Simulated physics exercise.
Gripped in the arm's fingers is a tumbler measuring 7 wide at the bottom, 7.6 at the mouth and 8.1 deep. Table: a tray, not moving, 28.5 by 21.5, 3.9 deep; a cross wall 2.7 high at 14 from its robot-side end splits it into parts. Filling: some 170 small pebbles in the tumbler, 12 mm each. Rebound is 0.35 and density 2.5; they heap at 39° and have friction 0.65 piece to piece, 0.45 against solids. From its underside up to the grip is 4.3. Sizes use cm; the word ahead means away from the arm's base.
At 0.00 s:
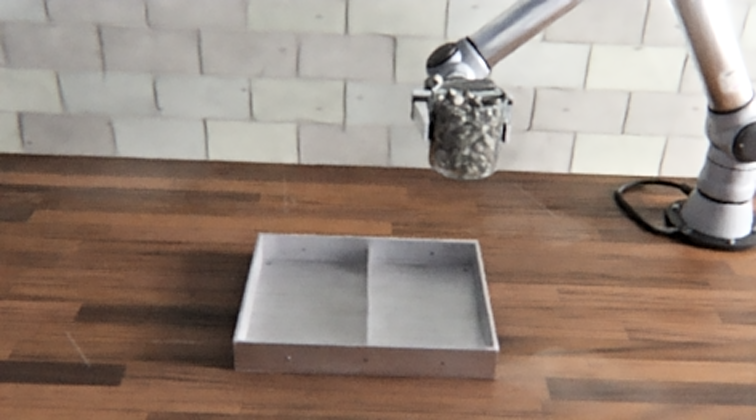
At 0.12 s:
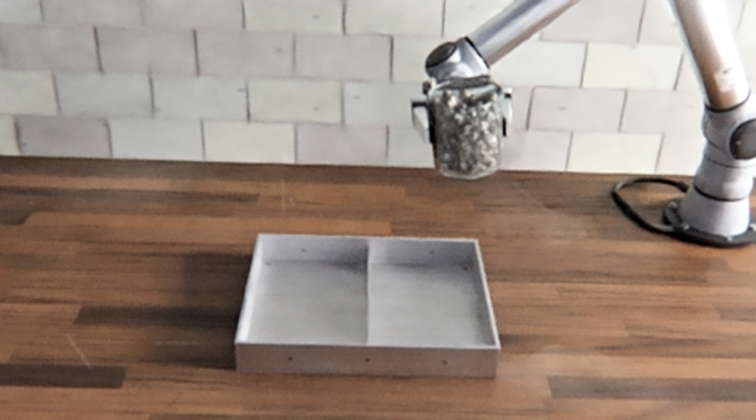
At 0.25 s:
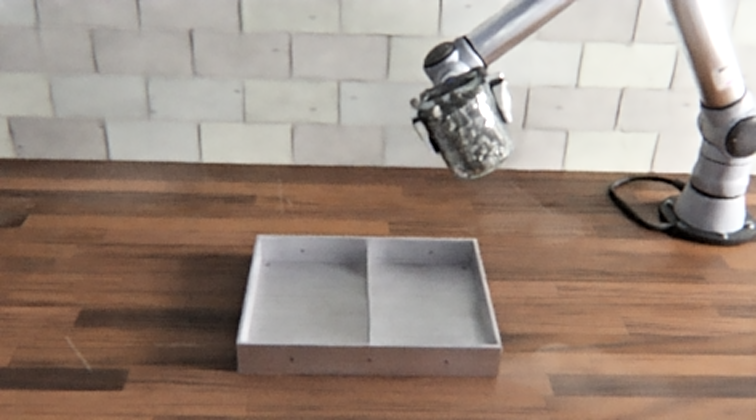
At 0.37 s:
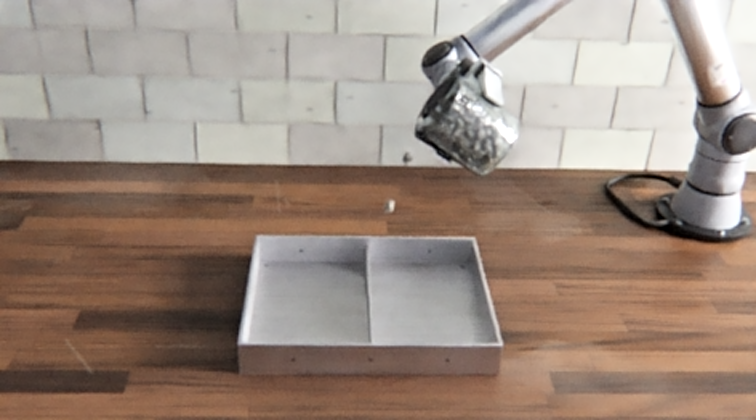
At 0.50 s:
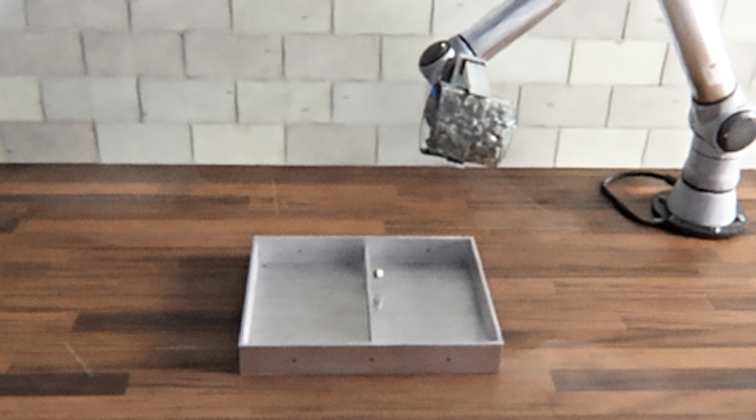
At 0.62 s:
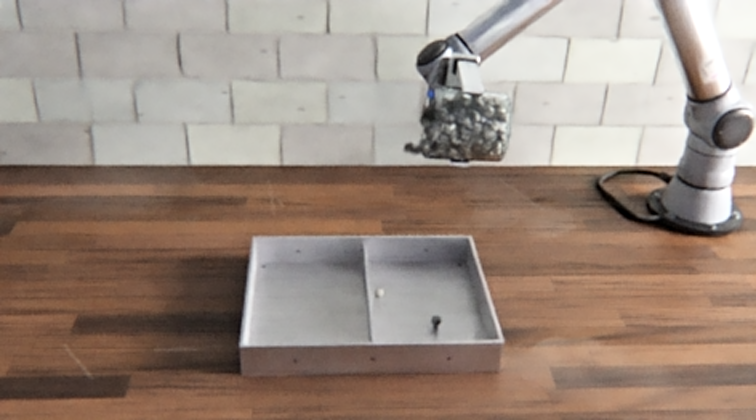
On a wooden counter, a robot arm tilts a clear tumbler of pebbles leftward, dropping two into a divided grey tray.
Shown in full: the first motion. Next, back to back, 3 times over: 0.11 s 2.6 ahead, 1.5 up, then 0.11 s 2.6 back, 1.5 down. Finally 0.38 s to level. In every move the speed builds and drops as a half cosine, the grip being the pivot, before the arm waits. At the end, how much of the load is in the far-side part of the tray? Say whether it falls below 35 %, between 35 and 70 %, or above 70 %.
It falls between 35 and 70 %.
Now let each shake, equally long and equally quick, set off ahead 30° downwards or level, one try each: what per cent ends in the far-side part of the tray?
25 and 45 %.
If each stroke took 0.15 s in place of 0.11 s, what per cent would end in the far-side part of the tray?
30 %.
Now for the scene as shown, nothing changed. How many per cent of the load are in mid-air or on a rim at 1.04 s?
My guess is some 9 in a hundred.
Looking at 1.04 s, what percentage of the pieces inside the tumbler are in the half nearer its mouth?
Some 90 per cent.
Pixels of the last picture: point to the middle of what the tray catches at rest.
It sits close to (350, 308).
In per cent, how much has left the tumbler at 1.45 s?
About 85 per cent.
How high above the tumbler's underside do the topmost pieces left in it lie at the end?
I'd put it at close to 4.5 centimetres.
After 1.04 s, tilted 85° forward, highest piece 26 above the table; 78 in the tumbler, 54 in the far-side part, 25 in the robot-side part, 16 in flight or on a rim.
After 1.45 s, tilted 49° forward, highest piece 27 above the table; 87 in the far-side part, 55 in the robot-side part, 30 in the tumbler, 1 in flight or on a rim.
After 1.86 s, level, highest piece 26 above the table; 88 in the far-side part, 55 in the robot-side part, 30 in the tumbler.
After 2.91 s, level, highest piece 26 above the table; 88 in the far-side part, 55 in the robot-side part, 30 in the tumbler.
At rest, 88 in the far-side part, 55 in the robot-side part, 30 in the tumbler. That is 51 % in the far-side part of the tray.
